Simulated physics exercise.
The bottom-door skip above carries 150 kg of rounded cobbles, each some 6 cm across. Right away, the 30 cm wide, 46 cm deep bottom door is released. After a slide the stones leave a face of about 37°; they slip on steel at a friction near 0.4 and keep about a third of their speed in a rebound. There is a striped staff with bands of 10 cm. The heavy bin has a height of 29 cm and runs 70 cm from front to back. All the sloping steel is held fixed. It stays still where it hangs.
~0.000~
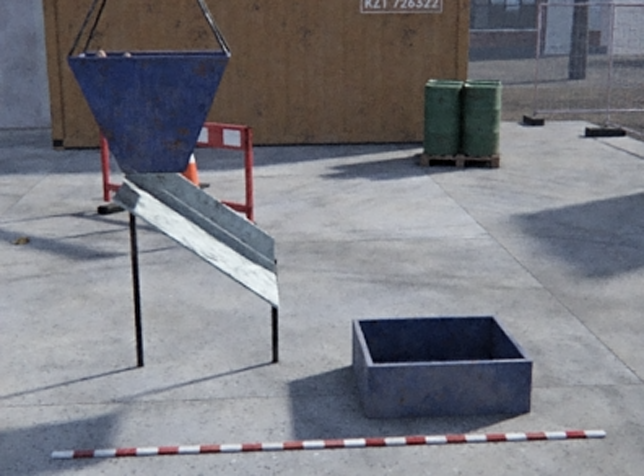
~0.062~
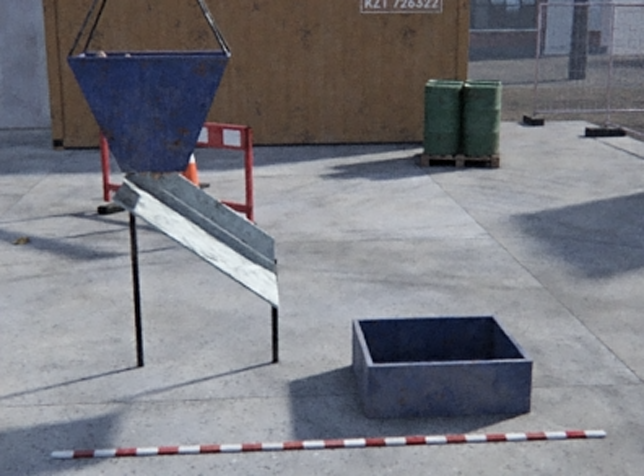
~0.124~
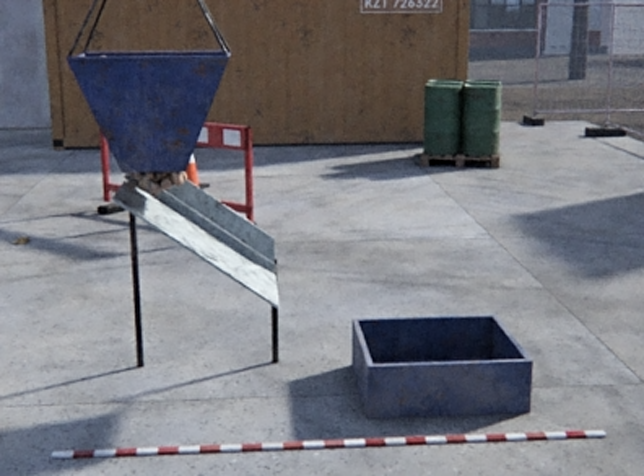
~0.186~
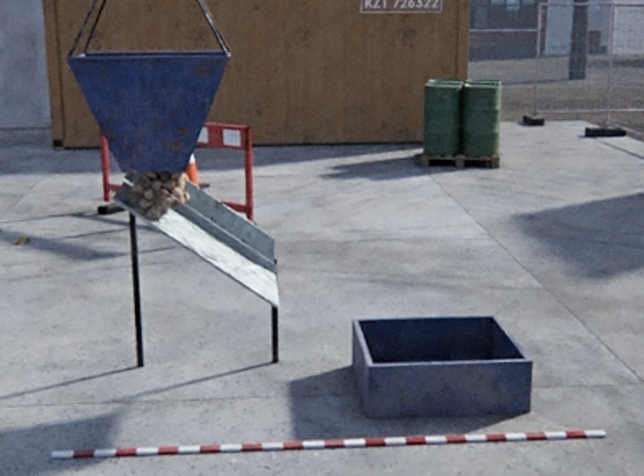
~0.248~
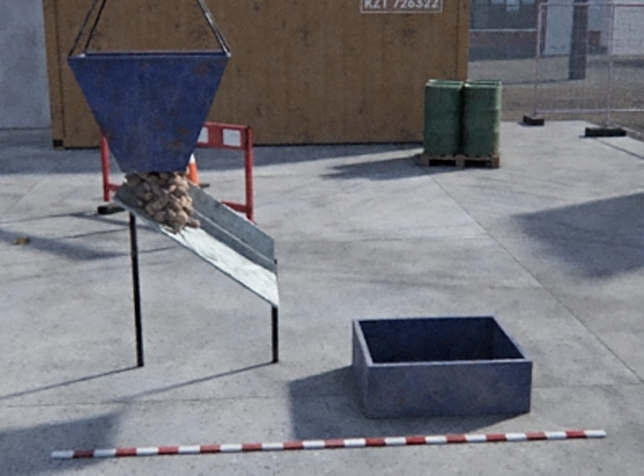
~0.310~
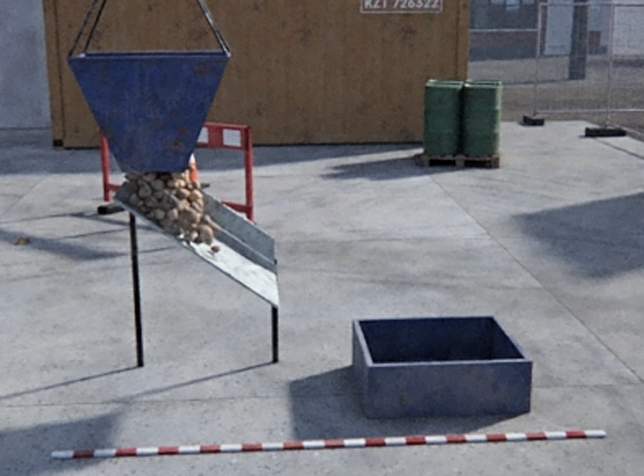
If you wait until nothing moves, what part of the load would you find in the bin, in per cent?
I would find about 8 per cent there.
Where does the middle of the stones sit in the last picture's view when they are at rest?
I'd point to close to (332, 379) in the last picture.
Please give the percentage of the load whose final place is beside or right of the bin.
Roughly 5 in every hundred.
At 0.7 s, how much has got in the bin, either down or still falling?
By then I'd say close to 0 per cent.
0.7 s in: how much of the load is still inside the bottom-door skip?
Close to 30 percent has not yet come out.
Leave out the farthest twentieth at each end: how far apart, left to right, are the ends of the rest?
About 90 cm.
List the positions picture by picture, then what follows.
In the first picture, the outlet is at (153, 162); nothing has dropped yet.
In the second picture, the outlet is at (153, 162); 3 % is out.
In the third picture, outlet at (153, 162), the stream shows down to (163, 181); 91 % still inside.
In the fourth picture, outlet at (153, 162), the stream shows down to (162, 203); 86 % still inside.
In the fifth picture, outlet at (153, 162), the stream shows down to (185, 223); 78 % still inside.
In the sixth picture, outlet at (153, 162), the stream shows down to (205, 236); 70 % still inside.
After 0.7 s, 28 % in the bottom-door skip, 56 % on the steel, 16 % falling or lying left of the bin; the stones farthest right are at (348, 370).
After 1.1 s, 0 % in the bottom-door skip, 48 % on the steel, 51 % falling or lying left of the bin, 1 % falling or lying in the bin; the stones farthest right are at (416, 350).
After 1.7 s, 0 % in the bottom-door skip, 4 % on the steel, 86 % falling or lying left of the bin, 8 % falling or lying in the bin, 2 % falling or lying beside or right of the bin; the stones farthest right are at (481, 368).
After 2.6 s, 0 % in the bottom-door skip, 88 % falling or lying left of the bin, 8 % falling or lying in the bin, 4 % falling or lying beside or right of the bin; the stones farthest right are at (498, 372).
After 4.5 s, 0 % in the bottom-door skip, 88 % left of the bin, 8 % in the bin, 4 % beside or right of the bin; the stones farthest right are at (498, 372).
